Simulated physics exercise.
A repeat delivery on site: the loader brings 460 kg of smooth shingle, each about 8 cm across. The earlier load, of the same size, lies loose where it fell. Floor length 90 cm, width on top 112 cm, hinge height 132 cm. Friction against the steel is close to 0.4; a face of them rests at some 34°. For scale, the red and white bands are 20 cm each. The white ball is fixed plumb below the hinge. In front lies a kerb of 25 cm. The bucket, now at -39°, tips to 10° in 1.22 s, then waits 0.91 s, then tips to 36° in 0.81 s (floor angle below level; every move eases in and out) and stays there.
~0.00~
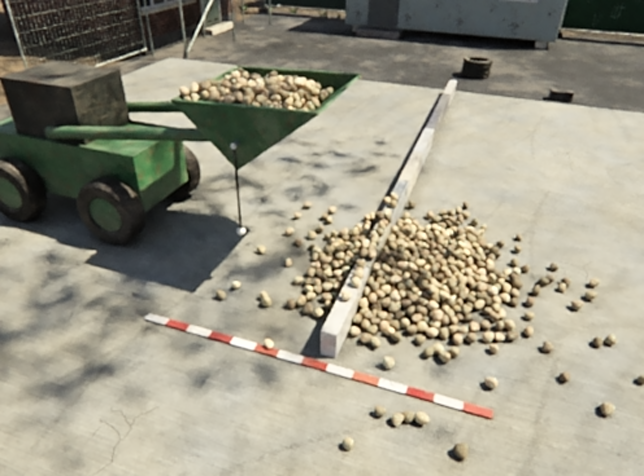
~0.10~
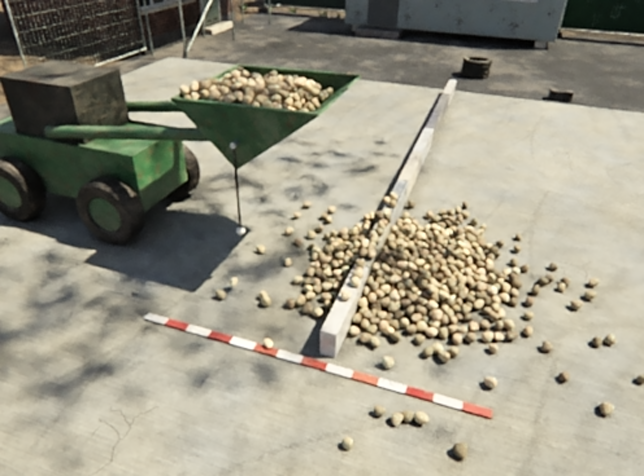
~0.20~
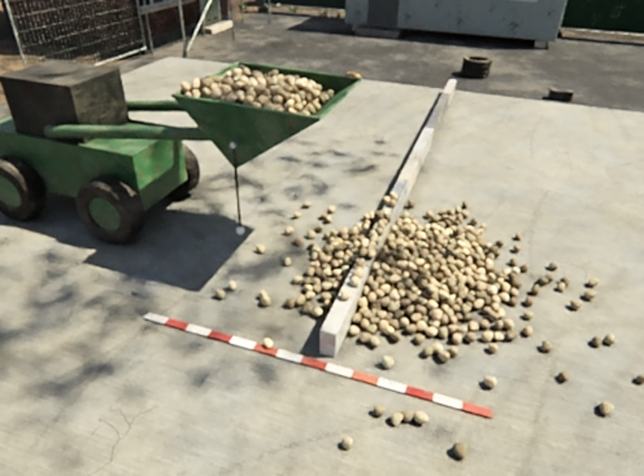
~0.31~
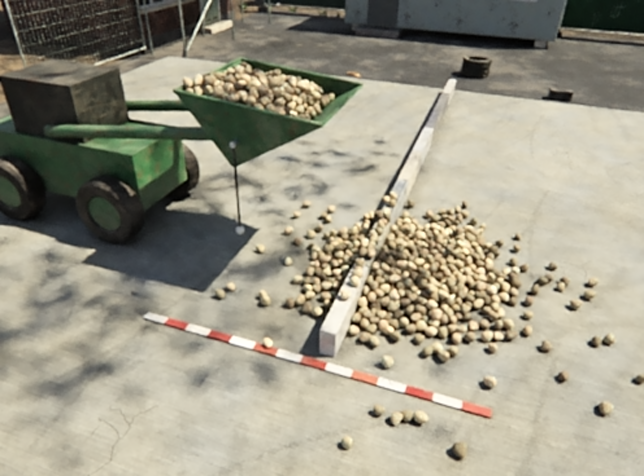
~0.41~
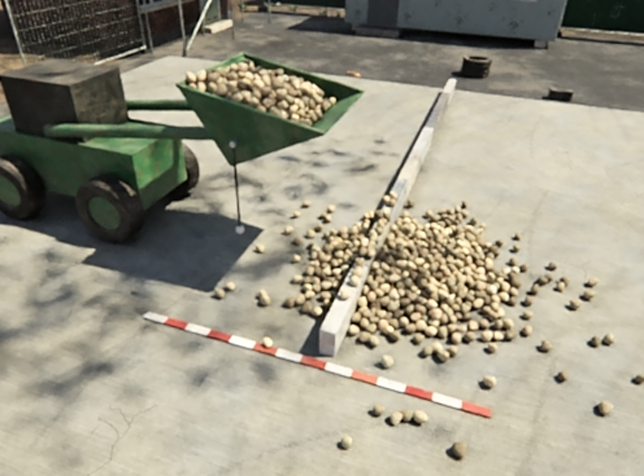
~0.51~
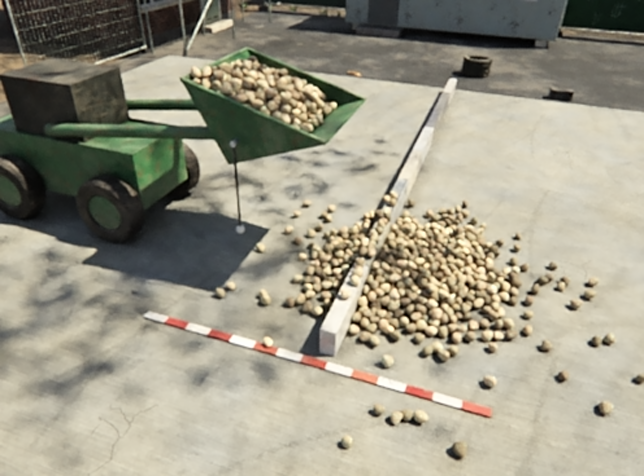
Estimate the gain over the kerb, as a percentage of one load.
Close to 32 parts in a hundred.
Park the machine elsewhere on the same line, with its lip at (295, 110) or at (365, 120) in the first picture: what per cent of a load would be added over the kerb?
Near 5 per cent from the first place, 90 from the second.
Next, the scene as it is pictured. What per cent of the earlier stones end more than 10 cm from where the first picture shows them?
Roughly 5 per cent of them.
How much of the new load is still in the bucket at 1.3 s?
About 100 per cent.
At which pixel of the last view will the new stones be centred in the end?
Their middle is at about (355, 246).
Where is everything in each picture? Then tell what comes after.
The first picture shows lip at (318, 114), floor tilted -39°, highest stones at (266, 81). The earlier load is highest near (379, 227), 30 cm above ground level, 21 % on this side of the kerb, 79 % over the kerb.
In the second picture, the bucket is at -38°, its lip at (318, 115); the top of the load is at (259, 79); the stones move at 0.1 m/s on average.
In the third picture, the bucket is at -35°, its lip at (320, 119); the top of the load is at (246, 76); the stones move at 0.2 m/s on average.
The fourth picture shows lip at (322, 126), floor tilted -31°, highest stones at (238, 73); the stones move at 0.2 m/s on average.
In the fifth picture, the bucket is at -26°, its lip at (324, 134); the top of the load is at (238, 70); the stones move at 0.2 m/s on average.
In the sixth picture, the bucket is at -20°, its lip at (326, 143); the top of the load is at (242, 65); the stones move at 0.2 m/s on average.
After 0.9 s the floor is at 3°; in per cent of one load, 100 in the bucket, 21 on this side of the kerb, 79 over the kerb; the foremost stones are at (610, 334).
After 1.3 s the floor is at 10°; in per cent of one load, 98 in the bucket, 23 on this side of the kerb, 79 over the kerb; the foremost stones are at (610, 334).
After 3.4 s the floor is at 36°; in per cent of one load, 1 in the bucket, 91 on this side of the kerb, 108 over the kerb; the foremost stones are at (610, 334).
After 6.1 s the floor is at 36°; in per cent of one load, 0 in the bucket, 89 on this side of the kerb, 111 over the kerb; the foremost stones are at (610, 334). Net gain over the kerb, 32.
